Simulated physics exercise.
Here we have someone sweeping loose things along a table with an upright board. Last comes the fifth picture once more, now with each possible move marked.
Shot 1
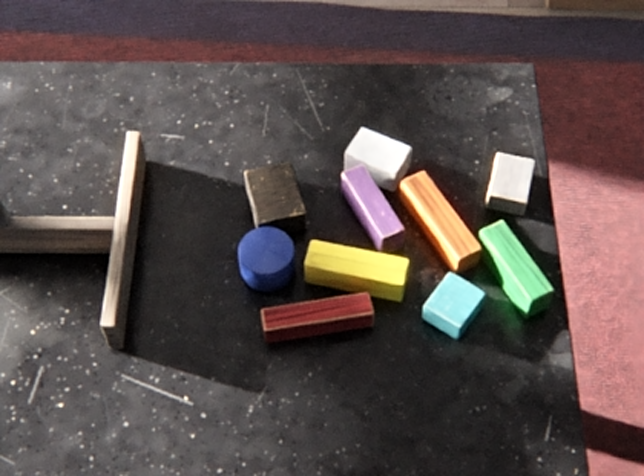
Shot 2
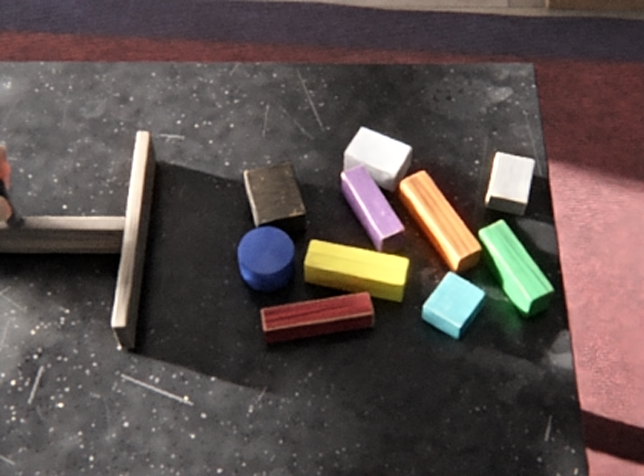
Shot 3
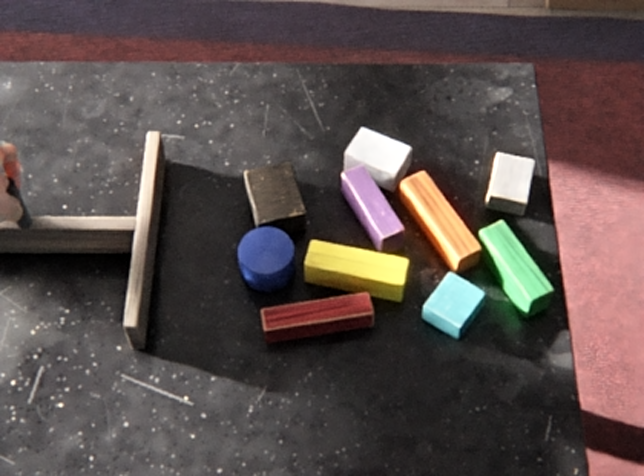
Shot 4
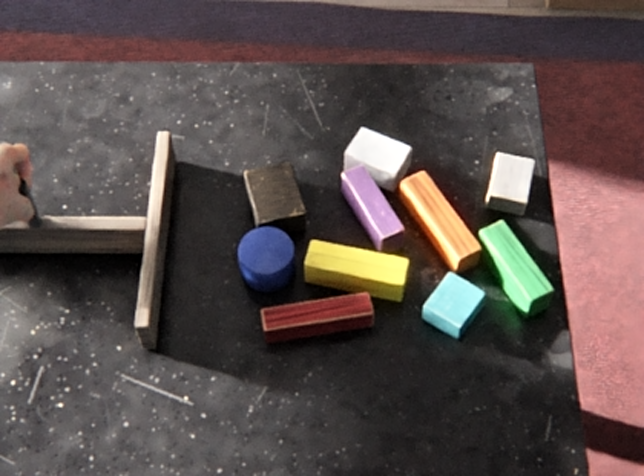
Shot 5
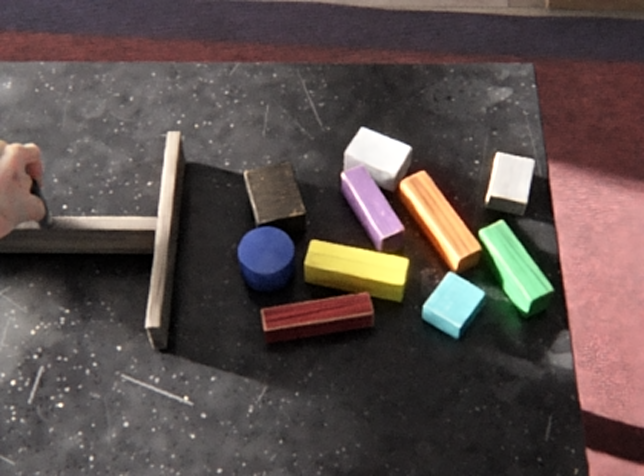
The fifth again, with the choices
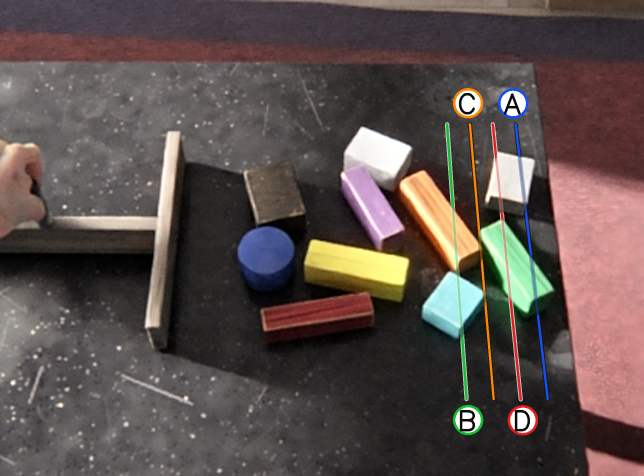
In this clip, a hand comes into view at the left, gripping the handle of an upright board and sliding it slightly rightward across a dark speckled table, while the colourful blocks and blue cylinder stay still, untouched.
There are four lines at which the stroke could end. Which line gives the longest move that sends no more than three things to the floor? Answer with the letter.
At B, and not beyond.
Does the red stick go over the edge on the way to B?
No.
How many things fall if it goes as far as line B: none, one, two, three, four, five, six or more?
Three.
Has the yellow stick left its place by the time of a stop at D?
Yes.
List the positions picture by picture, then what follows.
The first picture shows blue tin (267, 260); orange stick (440, 222); black block (275, 201).
The second picture shows board (132, 223); yellow stick (357, 271).
The third picture shows board (142, 223); grey block (510, 184).
The fourth picture shows board (154, 223); green stick (514, 269).
The fifth picture shows board (164, 223); white block (378, 159); blue tin (267, 260); orange stick (440, 222).
On the copy, A at (530, 250); B at (456, 250); C at (481, 250); D at (506, 250).
On B. First, board (269, 224); red stick (331, 319); yellow stick (380, 273).
Then, board (375, 224); turquoise block (541, 342); green stick (522, 270).
Finally, board (454, 224); green stick over the edge; grey block over the edge; three fallen.
By contrast, A drops eight; C drops four; D drops six.
